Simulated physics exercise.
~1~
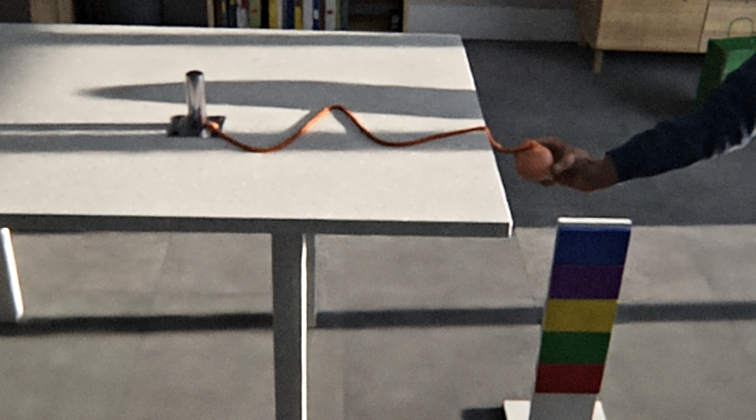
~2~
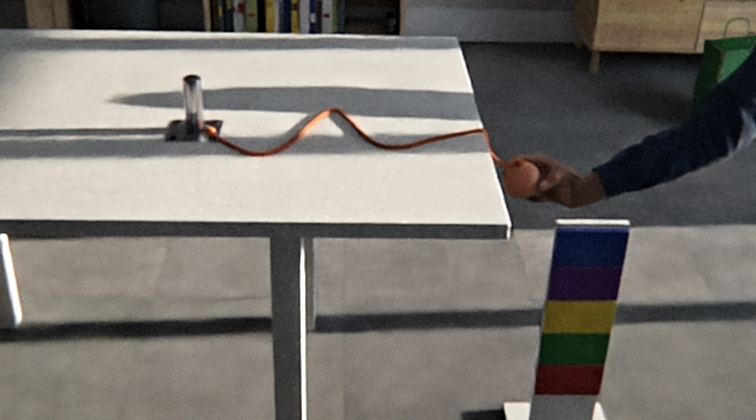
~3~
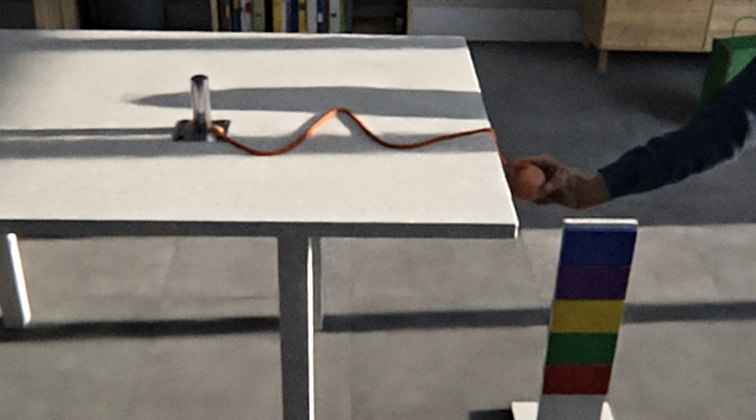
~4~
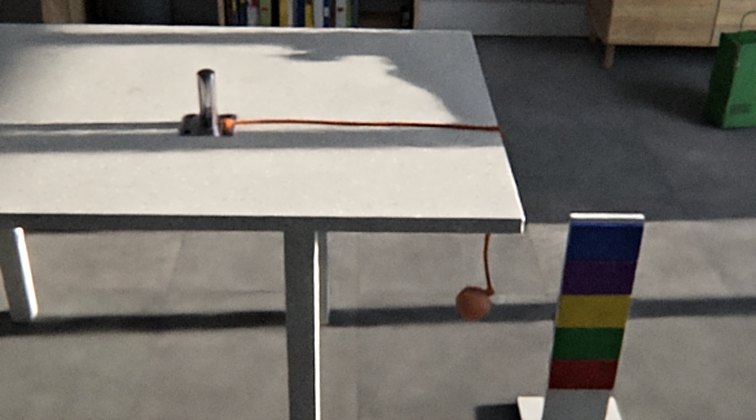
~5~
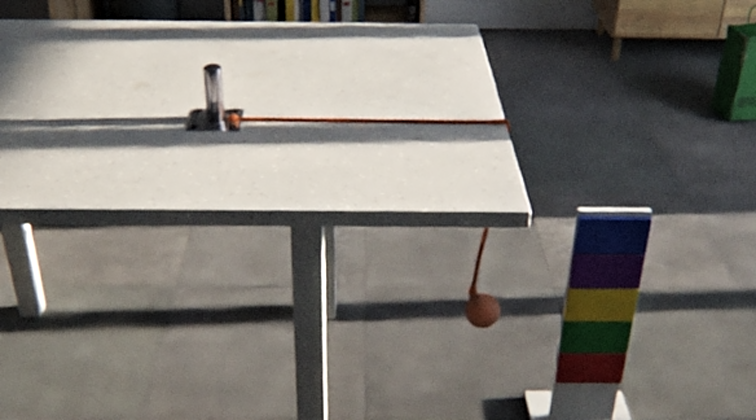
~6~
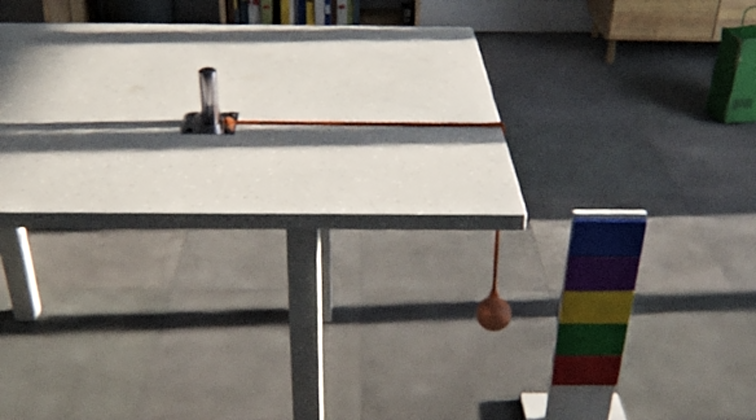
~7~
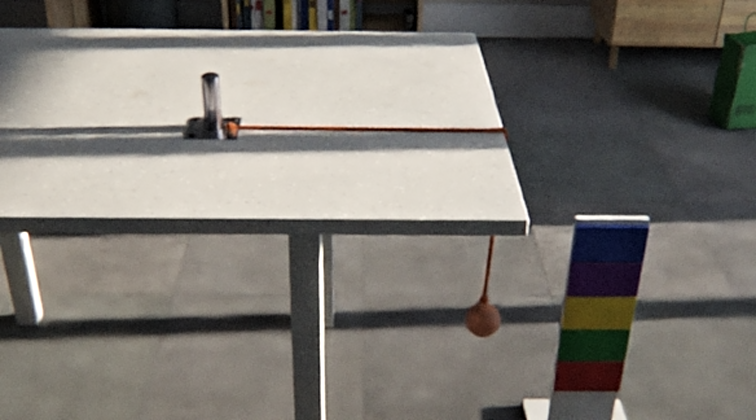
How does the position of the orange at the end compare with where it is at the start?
At the start the orange is held in a hand just beyond the right edge of the desk, near the height of the desktop. At the end it hangs lower and a little further left, below the edge and level with the yellow band.
